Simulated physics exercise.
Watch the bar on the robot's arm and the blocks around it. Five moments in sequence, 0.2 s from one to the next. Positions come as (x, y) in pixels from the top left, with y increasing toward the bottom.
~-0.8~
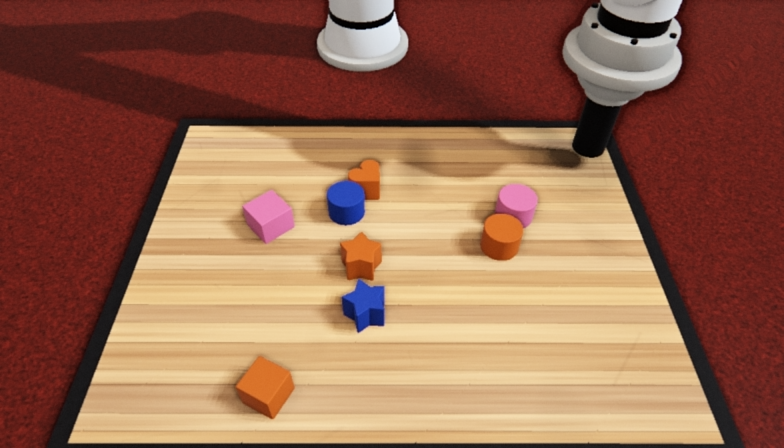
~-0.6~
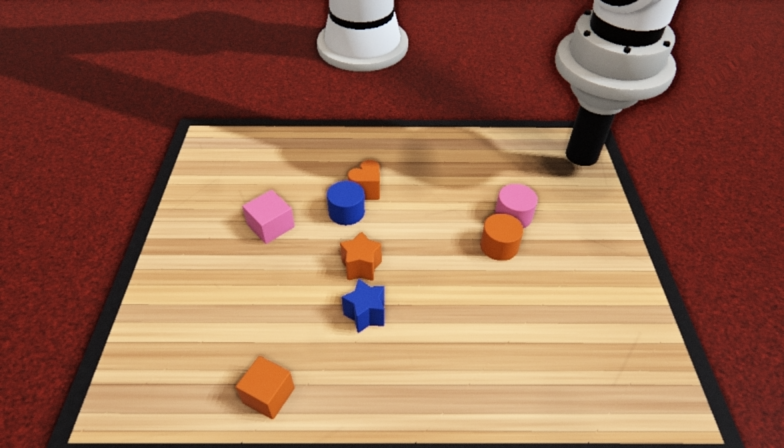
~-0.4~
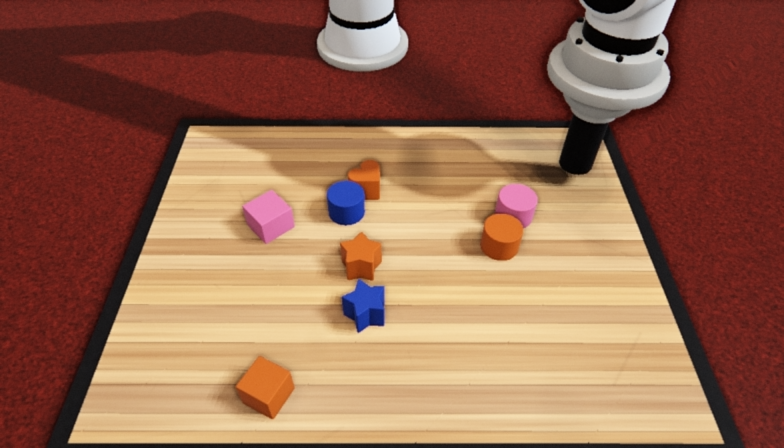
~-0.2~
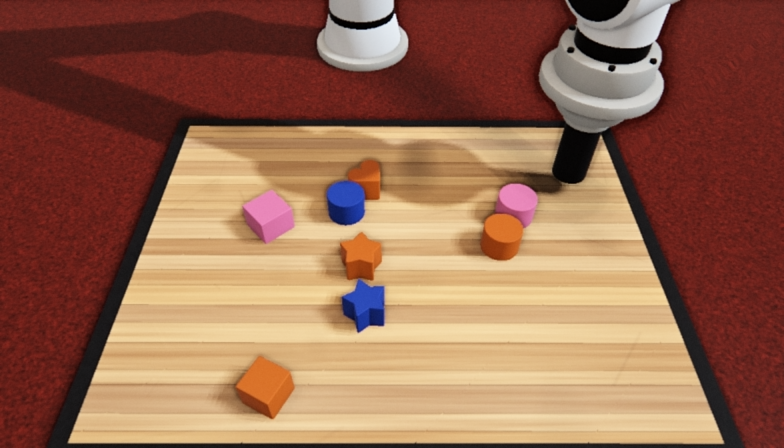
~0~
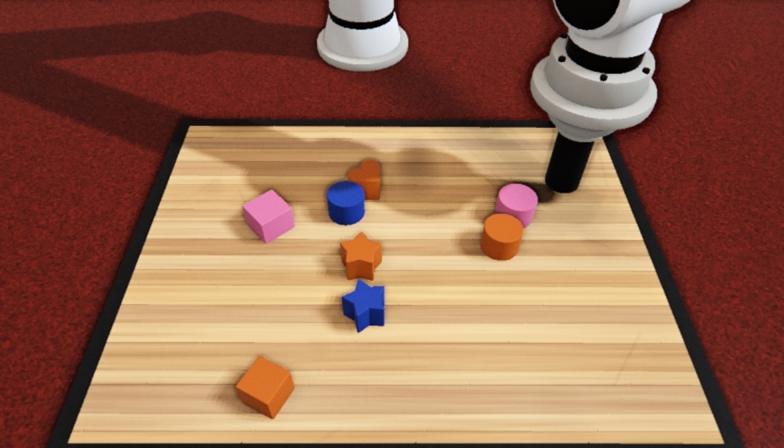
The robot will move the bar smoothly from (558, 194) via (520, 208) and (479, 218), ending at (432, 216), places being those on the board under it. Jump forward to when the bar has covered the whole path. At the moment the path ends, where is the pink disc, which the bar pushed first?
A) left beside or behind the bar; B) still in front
Correct choice: A.
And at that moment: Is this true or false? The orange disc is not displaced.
False - the claim does not hold.
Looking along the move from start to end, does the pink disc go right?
Short answer: No.
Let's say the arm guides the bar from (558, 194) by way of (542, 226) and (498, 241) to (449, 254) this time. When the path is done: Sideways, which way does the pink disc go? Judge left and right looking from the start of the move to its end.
Sideways shift: Right.
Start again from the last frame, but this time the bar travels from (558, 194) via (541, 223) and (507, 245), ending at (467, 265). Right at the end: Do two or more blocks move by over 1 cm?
Yes, that is what happens.
On the path given first. One third of the way, bar at (523, 196); orange disc at (498, 234); pink disc at (498, 205).
Two thirds of the way, bar at (480, 206); orange disc at (492, 243); pink disc at (459, 220).
At the end, bar at (433, 203); orange heart-shaped block not moved; orange disc at (492, 243); pink disc at (443, 226).
